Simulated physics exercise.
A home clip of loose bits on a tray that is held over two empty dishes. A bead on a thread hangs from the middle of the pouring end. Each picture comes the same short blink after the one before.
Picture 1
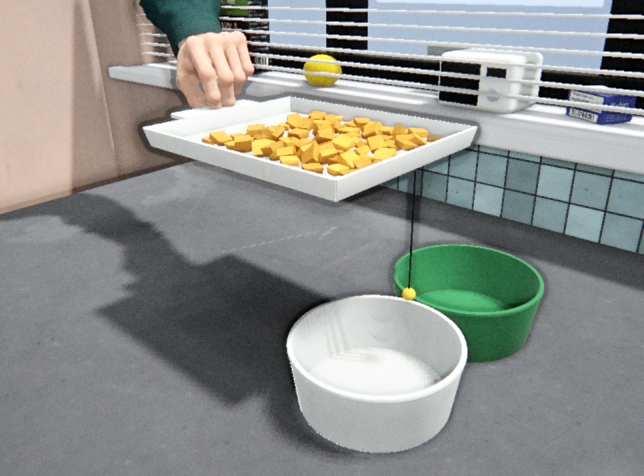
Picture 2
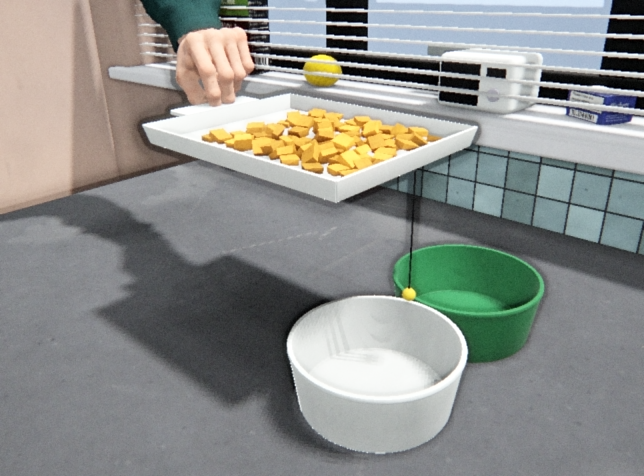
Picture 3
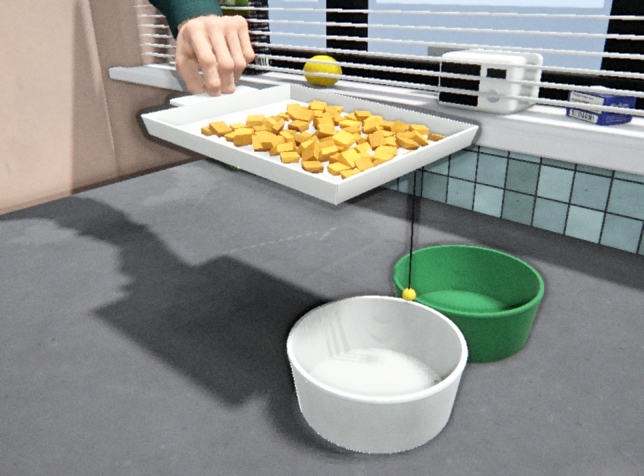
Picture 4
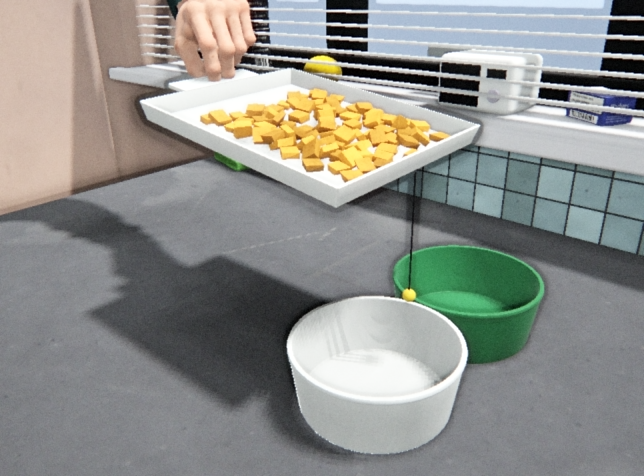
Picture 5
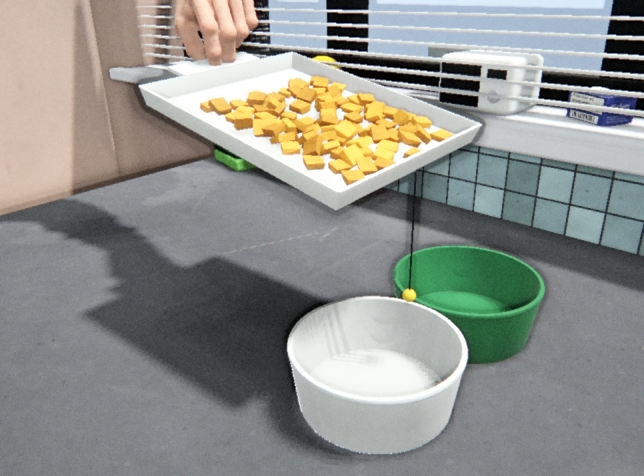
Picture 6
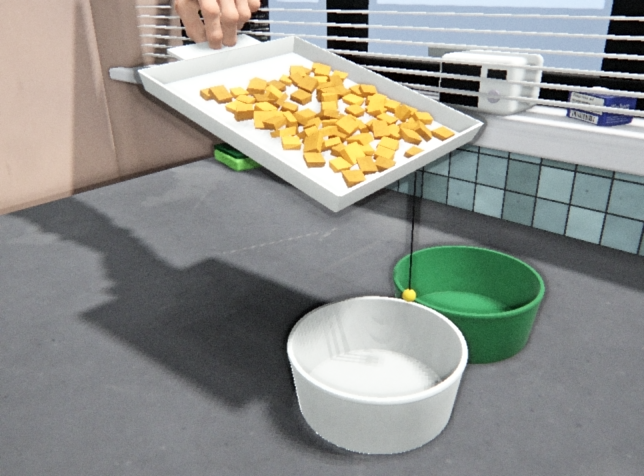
A hand gradually tilts a white tray of small orange pieces above two empty bowls.
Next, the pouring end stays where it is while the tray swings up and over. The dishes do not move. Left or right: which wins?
The left dish gets more.
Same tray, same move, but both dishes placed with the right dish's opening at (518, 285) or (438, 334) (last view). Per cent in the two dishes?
About 80 and 90 per cent.
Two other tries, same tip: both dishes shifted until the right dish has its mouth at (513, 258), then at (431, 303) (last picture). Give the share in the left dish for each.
The first gives 40 %, the second 50 %.
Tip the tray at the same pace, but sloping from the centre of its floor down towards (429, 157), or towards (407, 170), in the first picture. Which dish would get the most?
One: The right one. Two: Left.
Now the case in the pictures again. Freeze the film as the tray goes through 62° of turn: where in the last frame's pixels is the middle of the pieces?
At about (380, 137).
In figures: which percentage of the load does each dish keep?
The left dish has 80 per cent, the right dish has 0.
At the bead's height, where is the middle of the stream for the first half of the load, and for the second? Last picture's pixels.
Early half (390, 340), late half (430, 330).
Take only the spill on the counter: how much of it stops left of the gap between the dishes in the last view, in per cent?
About 10 per cent.
Soon after the last picture, tray tipped steeply; nearly all on the tray; a stray few in the air.
A little later, tray tipped past a quarter turn; a small part on the tray; about half in the left dish; a small part outside both; about a quarter in the air.
Later still, tray tipped past a quarter turn; most in the left dish; about a quarter outside both.
At rest, tray tipped past a quarter turn; most in the left dish; none in the right dish; about a quarter outside both.
